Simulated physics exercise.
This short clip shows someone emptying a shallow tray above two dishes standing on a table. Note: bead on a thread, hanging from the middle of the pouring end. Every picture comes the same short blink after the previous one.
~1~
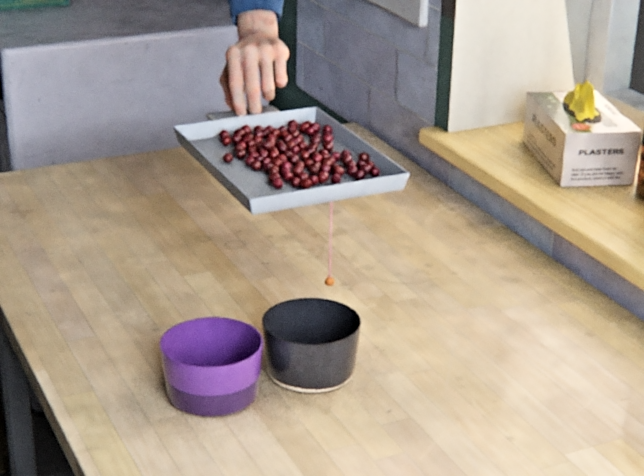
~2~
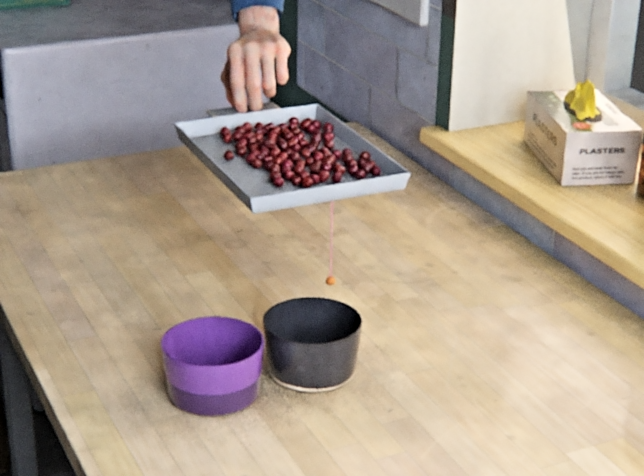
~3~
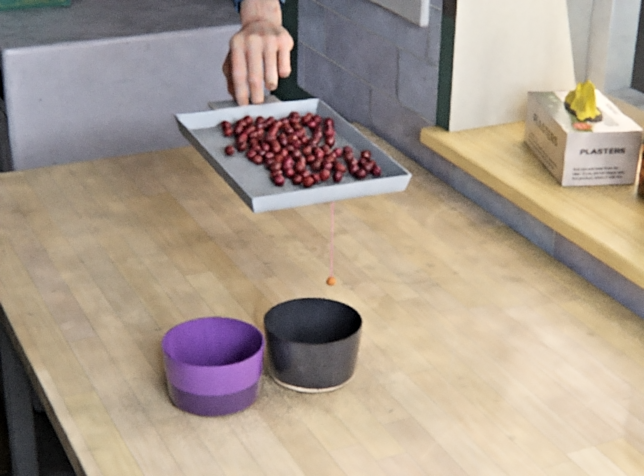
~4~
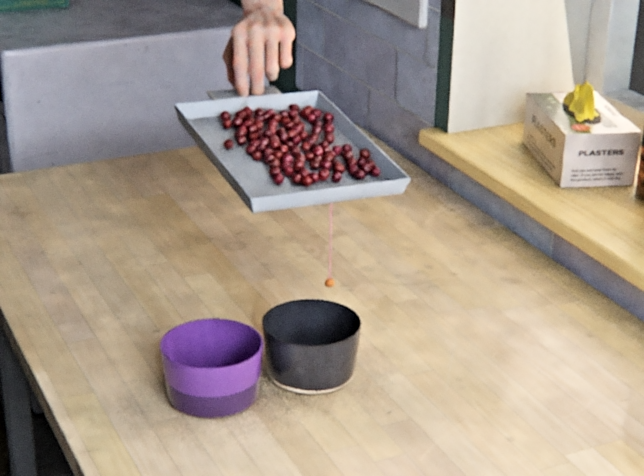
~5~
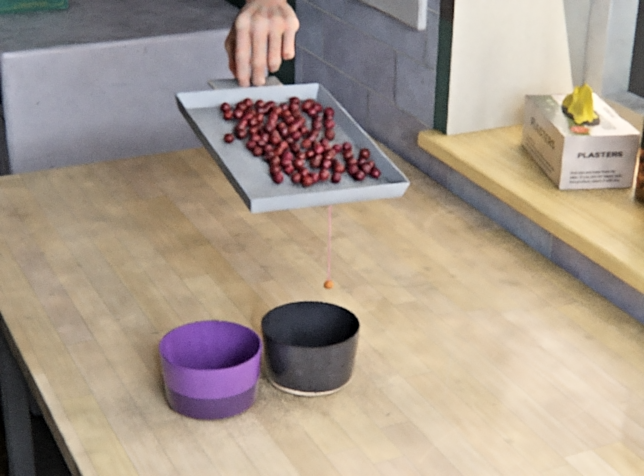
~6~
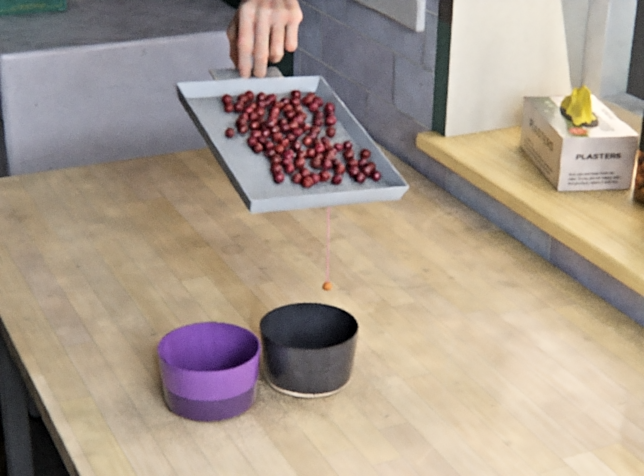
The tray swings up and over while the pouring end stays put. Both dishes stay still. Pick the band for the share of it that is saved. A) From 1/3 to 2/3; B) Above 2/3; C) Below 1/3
C, below 1/3.
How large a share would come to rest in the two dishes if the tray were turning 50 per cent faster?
I'd put it near 10 per cent.
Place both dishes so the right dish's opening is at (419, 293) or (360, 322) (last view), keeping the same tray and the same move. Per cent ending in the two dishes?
80, then 30 %.
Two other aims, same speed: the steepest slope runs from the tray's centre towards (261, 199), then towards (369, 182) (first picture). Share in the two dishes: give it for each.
Lab note: Try one about 30 %, try two about 0 %.
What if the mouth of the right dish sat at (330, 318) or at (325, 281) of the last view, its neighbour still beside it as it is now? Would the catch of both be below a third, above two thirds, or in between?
First: Under a third. Second: Below one third.
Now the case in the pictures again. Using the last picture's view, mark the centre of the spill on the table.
Roughly at (439, 357).
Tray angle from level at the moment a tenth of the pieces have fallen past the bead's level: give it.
It has tipped about 95 degrees.
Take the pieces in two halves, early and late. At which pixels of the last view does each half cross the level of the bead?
Near (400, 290) and later near (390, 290).
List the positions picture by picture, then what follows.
In the first picture, corners of the pouring end at (253, 197) and (404, 172), level; middle of the load at (294, 150), dried cherries; left dish at (230, 387); right dish at (332, 364); bead on its thread at (329, 281).
In the second picture, corners of the pouring end at (254, 196) and (405, 172), level; middle of the load at (295, 148).
In the third picture, corners of the pouring end at (255, 196) and (406, 174), tipped barely, lowest at the right corner; middle of the load at (296, 145).
In the fourth picture, corners of the pouring end at (254, 196) and (405, 177), tipped a little, lowest at the right corner; middle of the load at (295, 140).
In the fifth picture, corners of the pouring end at (254, 197) and (405, 181), tipped a little, lowest at the right corner; middle of the load at (296, 136).
In the sixth picture, corners of the pouring end at (254, 198) and (404, 184), tipped clearly, lowest at the right corner; middle of the load at (297, 132); left dish at (228, 392); right dish at (330, 368).
Soon after the last picture, tray tipped steeply; nearly all on the tray; a stray few in the air.
A little later, tray tipped right over; about two thirds on the tray; a small part outside both; about a quarter in the air.
Later still, tray tipped past a quarter turn; a small part in the right dish; nearly all outside both.
At rest, tray tipped past a quarter turn; none in the left dish; a small part in the right dish; nearly all outside both.
